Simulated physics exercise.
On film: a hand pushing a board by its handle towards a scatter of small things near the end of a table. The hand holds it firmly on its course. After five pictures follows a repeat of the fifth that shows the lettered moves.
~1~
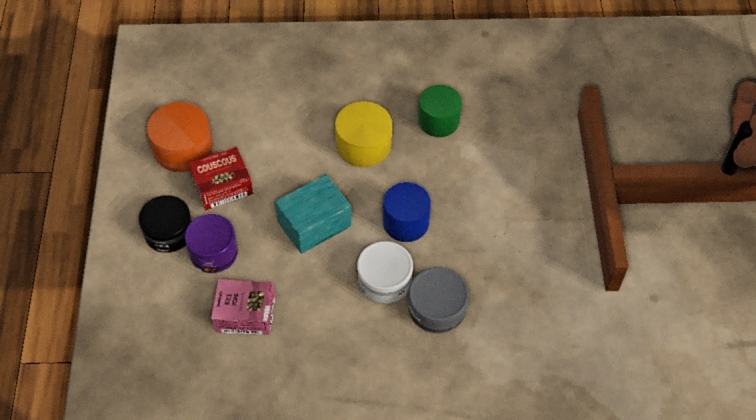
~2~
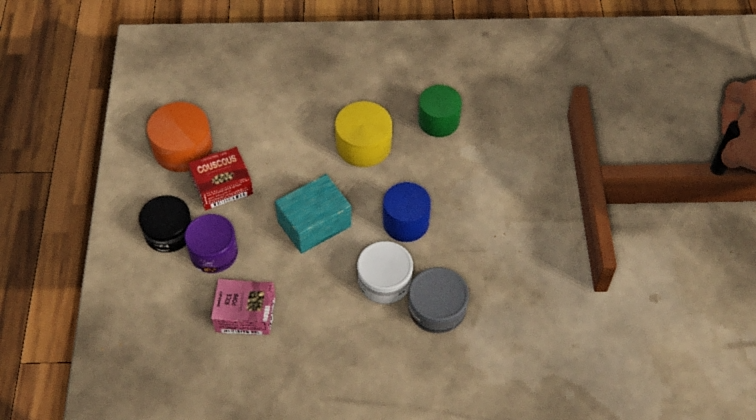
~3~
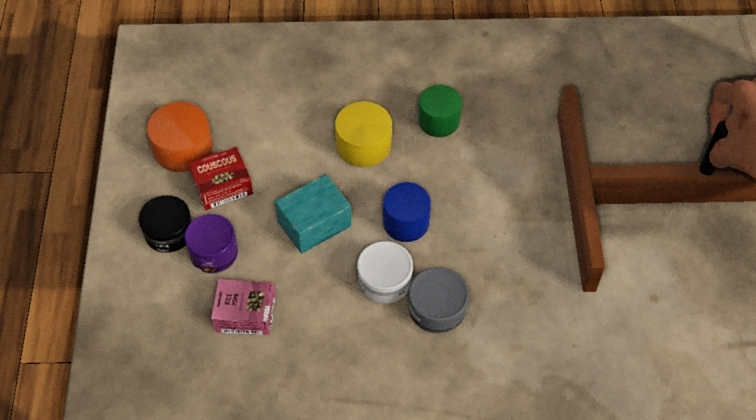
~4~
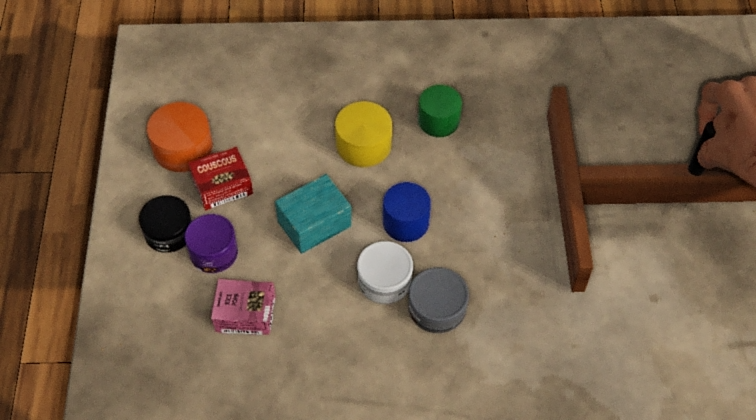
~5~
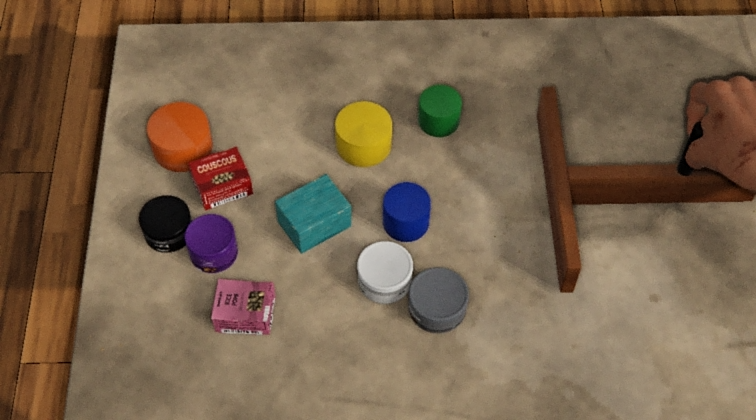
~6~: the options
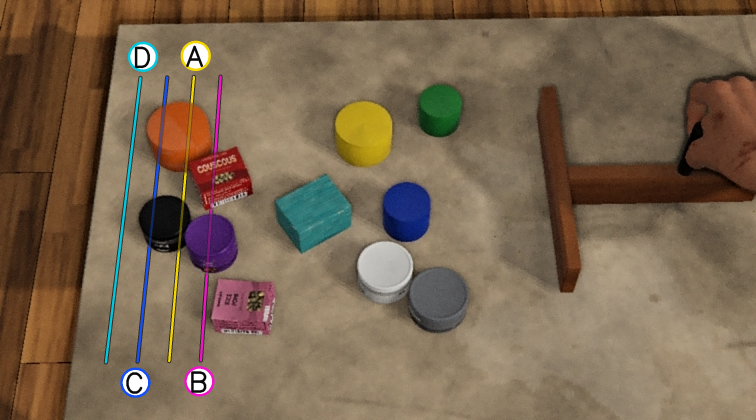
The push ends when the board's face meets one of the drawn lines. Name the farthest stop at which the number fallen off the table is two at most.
No farther than A.
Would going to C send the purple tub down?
Yes.
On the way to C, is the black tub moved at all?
Yes.
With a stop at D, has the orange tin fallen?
Yes.
On the copy, A at (183, 207); B at (212, 206); C at (154, 207); D at (125, 208).
On A. First, board (425, 175); grey jar (414, 315); green pot (391, 110).
Then, board (289, 177); orange tin (173, 132); red packet (205, 167).
Finally, board (182, 179); orange tin (112, 117); red packet (111, 175); none fallen.
By contrast, B is within the limit but short; C drops four; D drops four.
